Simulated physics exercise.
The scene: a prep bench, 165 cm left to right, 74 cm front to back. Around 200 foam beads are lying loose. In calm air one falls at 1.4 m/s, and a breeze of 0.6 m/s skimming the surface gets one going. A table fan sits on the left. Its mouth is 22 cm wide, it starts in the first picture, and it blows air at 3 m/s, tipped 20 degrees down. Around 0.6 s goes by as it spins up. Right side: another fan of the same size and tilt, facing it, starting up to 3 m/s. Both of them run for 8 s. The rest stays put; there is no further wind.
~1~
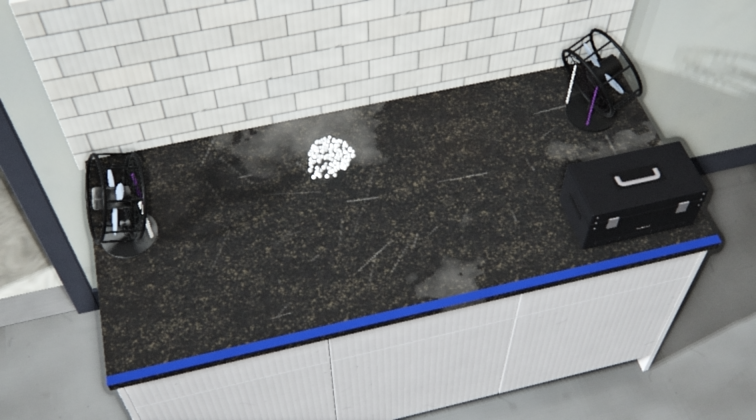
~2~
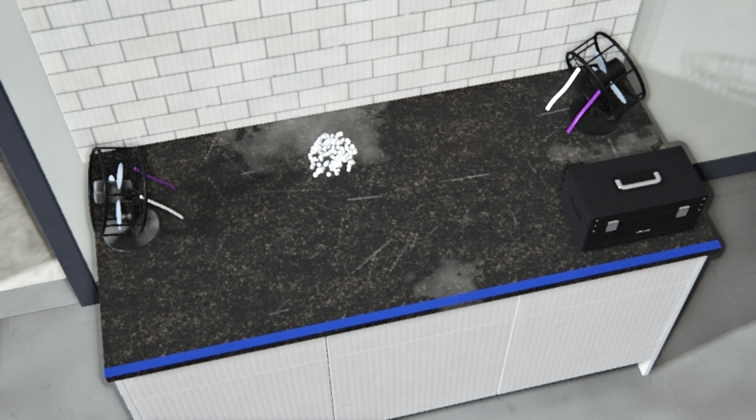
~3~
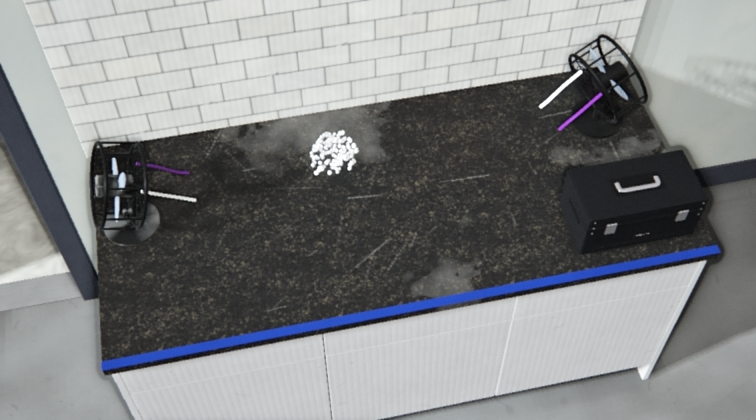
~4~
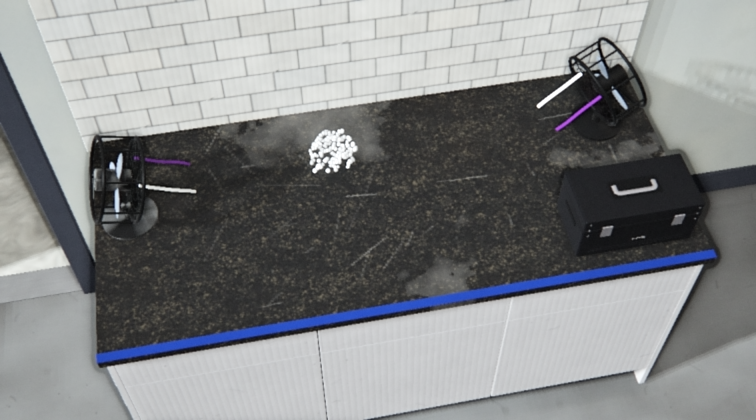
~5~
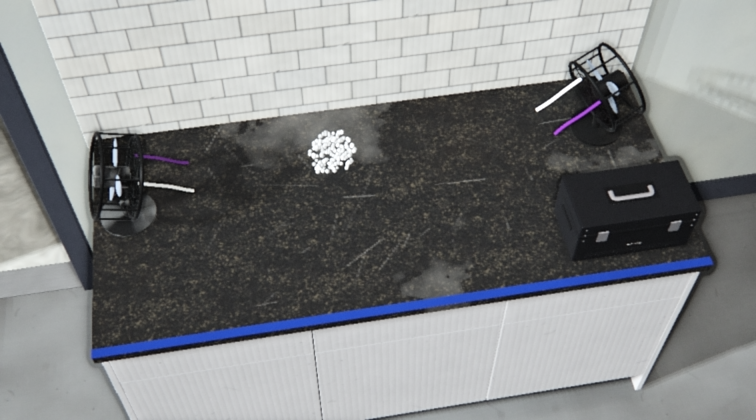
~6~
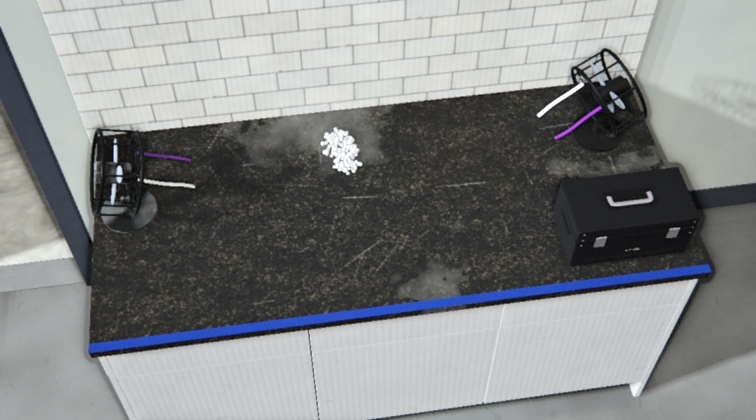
Ribbons streaming from two black table fans on a dark blue-edged bench, then a pile of white foam beads shifting slightly right.
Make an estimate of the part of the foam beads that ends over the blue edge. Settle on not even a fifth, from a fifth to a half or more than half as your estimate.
My estimate: Less than a fifth.
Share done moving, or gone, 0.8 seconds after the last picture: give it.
Estimated share: Close to 3 per cent.
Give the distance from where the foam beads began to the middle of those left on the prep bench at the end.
Distance: Approx. 75 cm.
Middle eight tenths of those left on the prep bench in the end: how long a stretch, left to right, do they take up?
The middle group spans some 20 cm.
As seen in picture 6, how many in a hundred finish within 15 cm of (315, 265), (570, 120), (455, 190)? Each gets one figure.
0 %, 80 %, 0 %.
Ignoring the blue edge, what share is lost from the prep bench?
0 %.
Then, 0.8 s after the last picture, 3 % are over the blue edge; the middle of those left on the top is near (465, 97); 3 % are gone or lie where they will stay.
Then, 1.8 s after the last picture, 4 % are over the blue edge; the middle of those left on the top is near (488, 95); 4 % are gone or lie where they will stay.
Then, 3.6 s after the last picture, 4 % are over the blue edge; the middle of those left on the top is near (552, 92); 4 % are gone or lie where they will stay.
Then, 7.2 s after the last picture, at the end, 4 % are over the blue edge; the middle of those left on the top is near (554, 91).
